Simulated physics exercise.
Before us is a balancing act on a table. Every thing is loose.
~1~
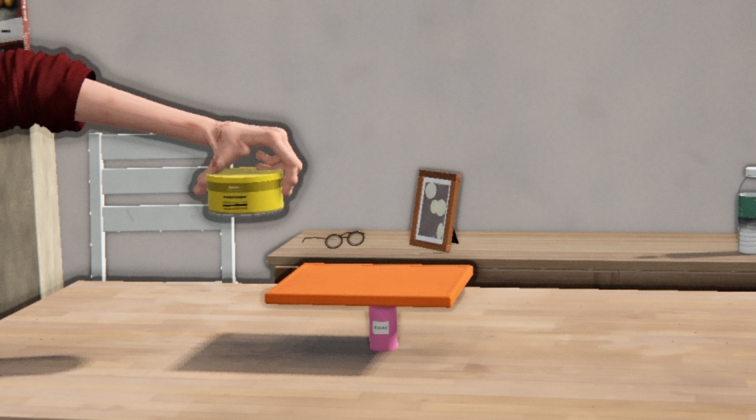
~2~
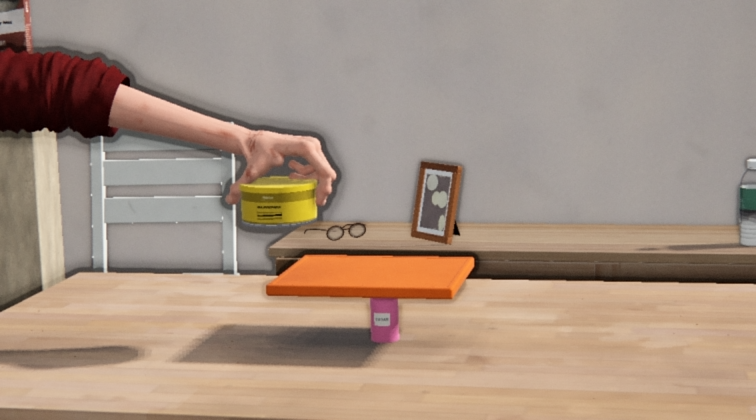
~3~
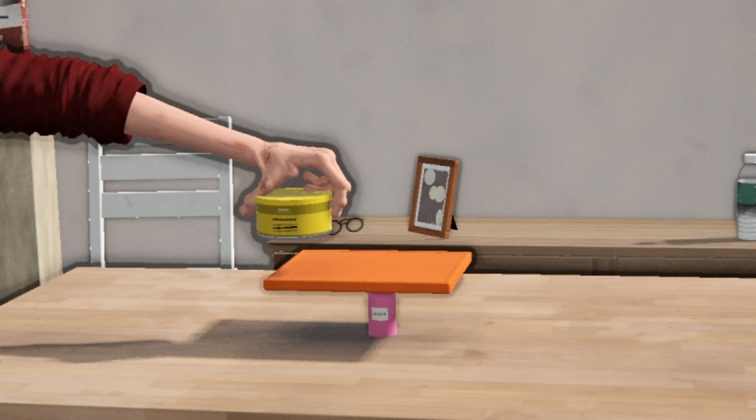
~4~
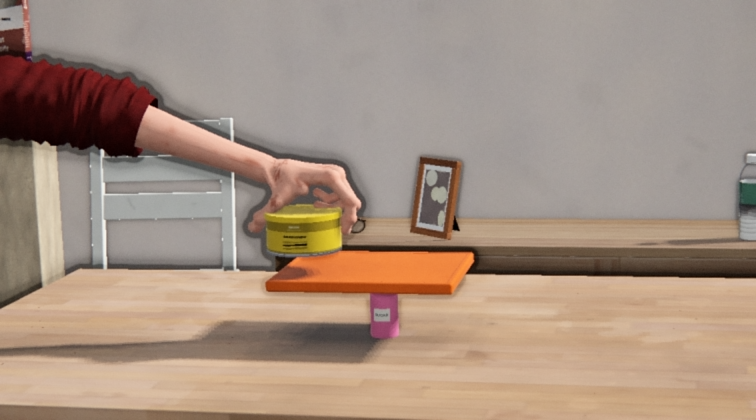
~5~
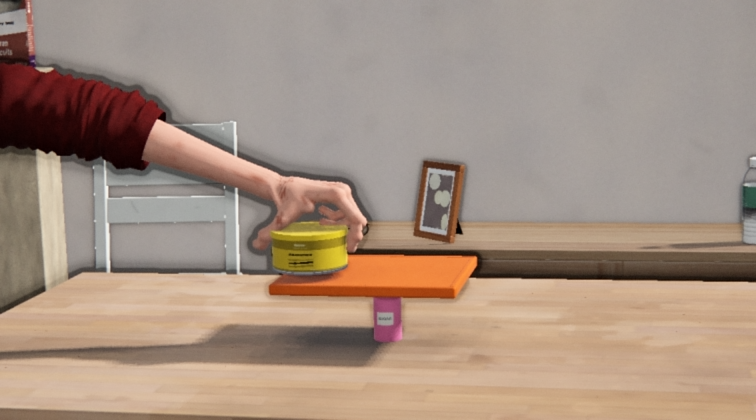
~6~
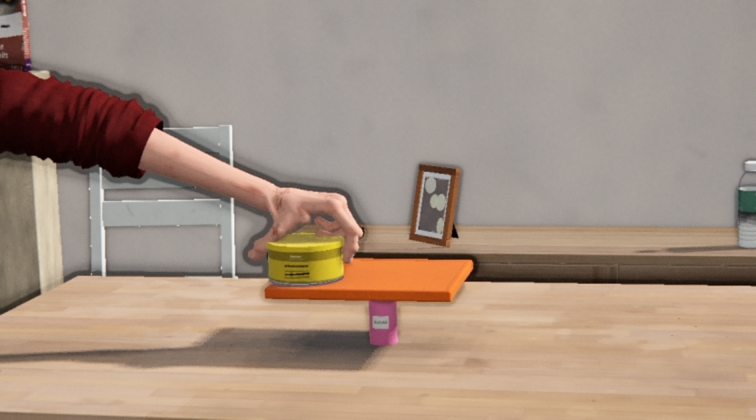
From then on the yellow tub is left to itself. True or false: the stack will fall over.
True.
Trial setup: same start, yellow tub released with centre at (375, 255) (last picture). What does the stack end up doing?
The stack then stays standing.
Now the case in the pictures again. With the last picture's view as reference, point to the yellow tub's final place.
End spot: Near (235, 332).
Then, 0.30 s on from there, yellow tub now fallen; orange lid turned 43° from how it was put.
Then, 0.40 s on from there, orange lid turned 36° from how it was put; pink shaker shifted about its own width.
Then, 0.60 s on from there, orange lid now fallen; pink shaker shifted well along.
In the end, fallen, yellow tub and orange lid; moved from the start, pink shaker. At the end, from the last picture's camera, yellow tub near (235, 332). The stack comes apart.
